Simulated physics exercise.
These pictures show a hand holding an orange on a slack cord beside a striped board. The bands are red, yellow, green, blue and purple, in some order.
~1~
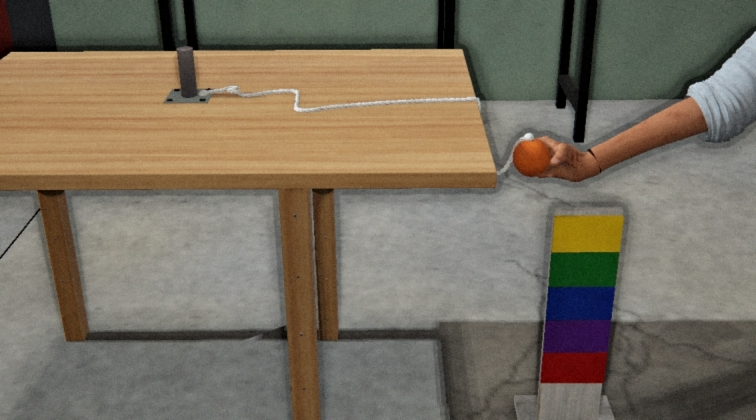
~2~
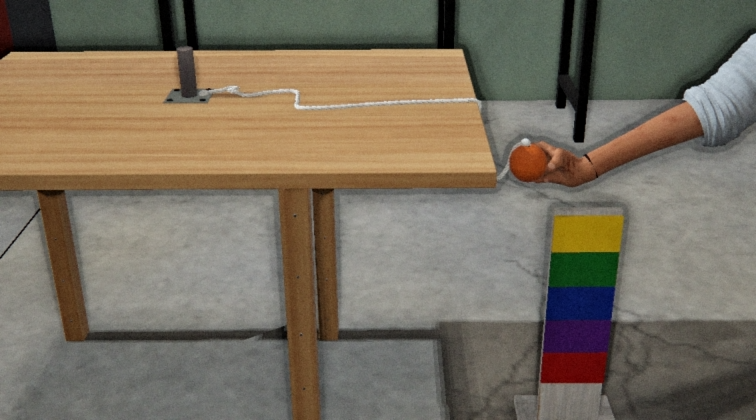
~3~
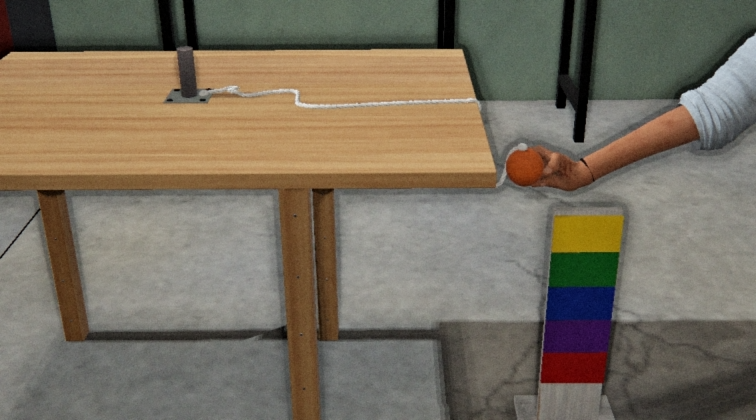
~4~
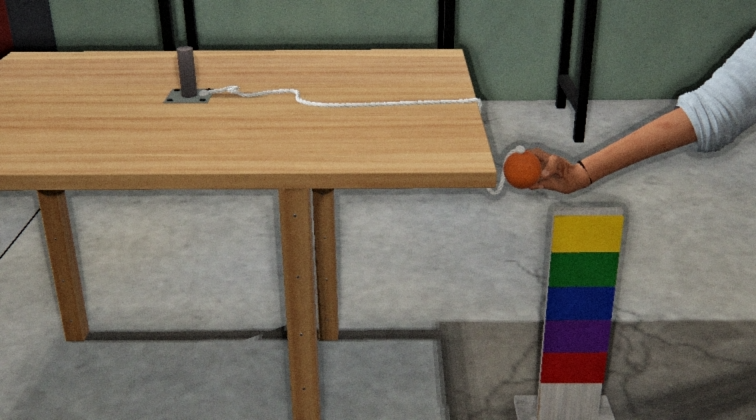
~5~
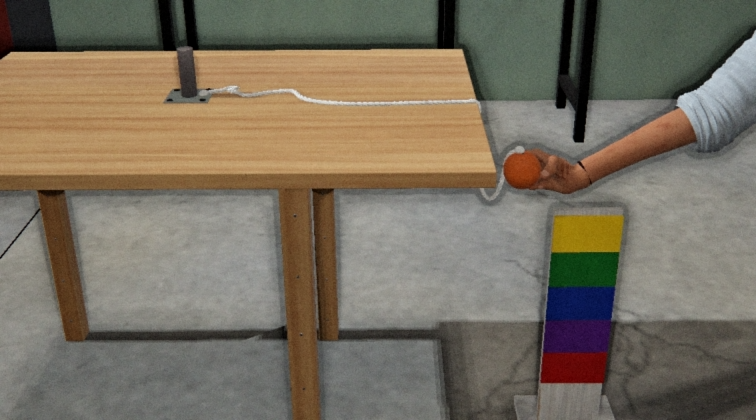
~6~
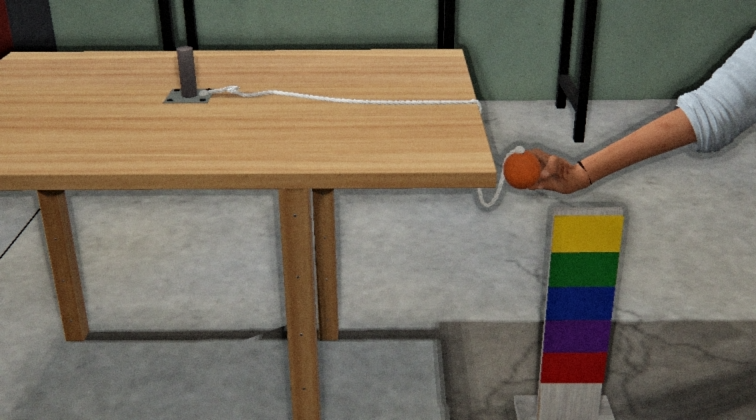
A hand held an orange ball on a white cord just off the table's right edge, beside a striped board, and shifted slightly left and down as the slack cord straightened and sagged over the edge.
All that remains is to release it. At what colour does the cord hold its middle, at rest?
The purple one.
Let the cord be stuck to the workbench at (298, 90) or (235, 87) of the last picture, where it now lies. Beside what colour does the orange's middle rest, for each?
In that order: Blue; purple.
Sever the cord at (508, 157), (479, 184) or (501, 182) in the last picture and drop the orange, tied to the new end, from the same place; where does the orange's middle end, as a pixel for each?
Near (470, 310), (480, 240) and (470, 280).
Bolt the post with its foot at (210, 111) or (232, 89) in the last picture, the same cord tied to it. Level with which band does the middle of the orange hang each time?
It would be red; red.
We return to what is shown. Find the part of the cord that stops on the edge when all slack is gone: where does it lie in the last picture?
At (431, 103), roughly.
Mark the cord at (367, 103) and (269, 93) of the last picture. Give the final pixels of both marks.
Near (415, 100) and (309, 98).
Early on, orange near (485, 297); level with blue.
Midway, orange near (447, 314); level with purple.
Finally, orange near (466, 326); level with purple. The cord holds its middle at purple.
